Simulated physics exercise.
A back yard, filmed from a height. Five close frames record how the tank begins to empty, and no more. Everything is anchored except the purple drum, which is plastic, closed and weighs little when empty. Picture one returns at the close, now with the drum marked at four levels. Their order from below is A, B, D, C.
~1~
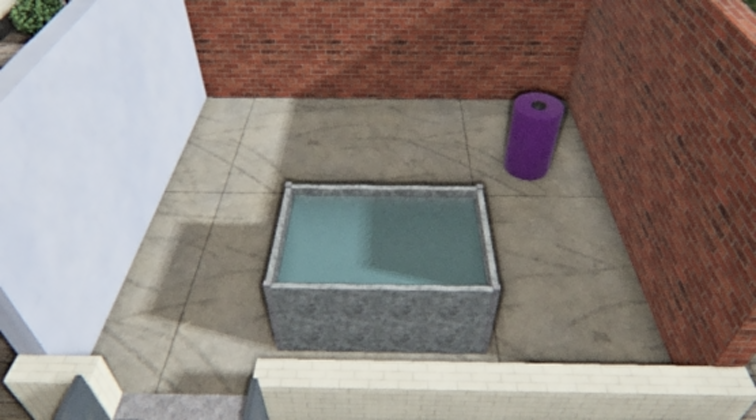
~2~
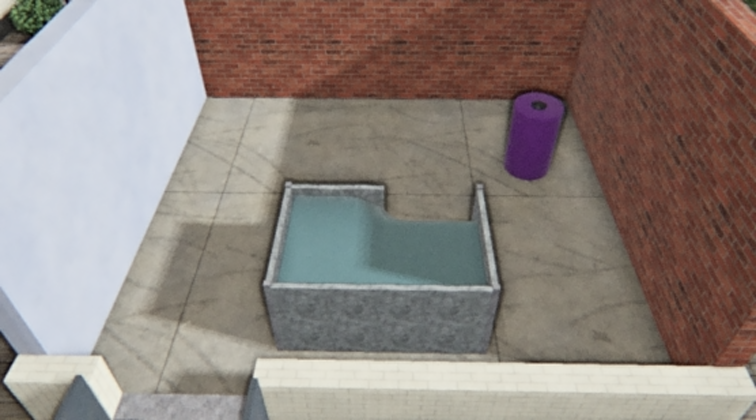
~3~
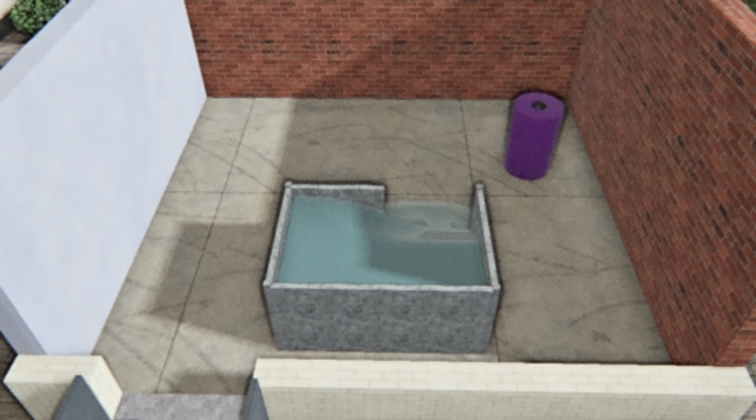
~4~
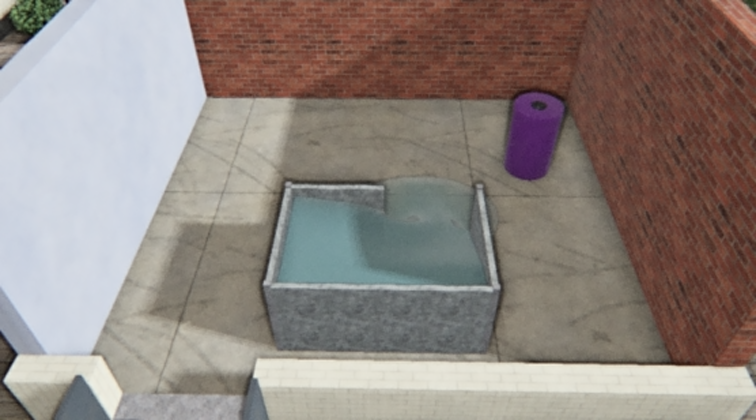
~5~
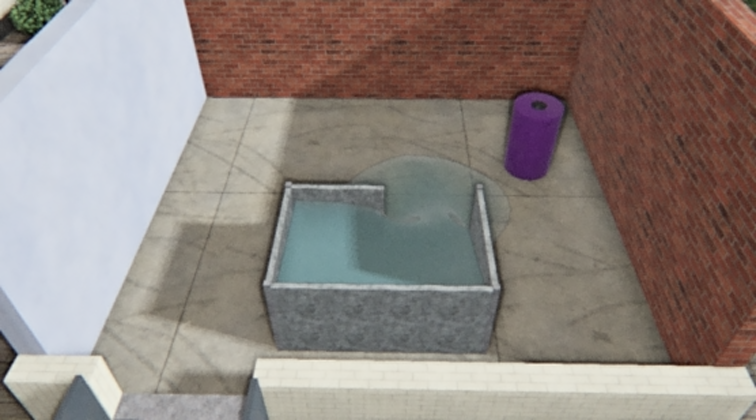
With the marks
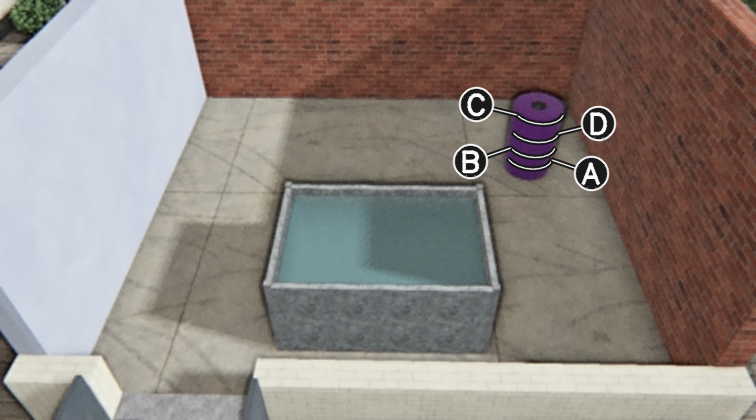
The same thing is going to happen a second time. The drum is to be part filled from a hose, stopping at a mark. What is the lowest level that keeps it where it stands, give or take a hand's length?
B will do.
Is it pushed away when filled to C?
No, that is safe.
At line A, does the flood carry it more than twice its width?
No, less.
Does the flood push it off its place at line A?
Yes, that goes wrong.
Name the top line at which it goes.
A it is.
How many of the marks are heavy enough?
Three.
On the marked copy, A at (532, 169); B at (535, 157); C at (542, 124); D at (538, 142); from the bottom up A, B, D, C.
With A, it is pushed about its own width away.
With B, it does not move.
With C, it does not move.
With D, it does not move.
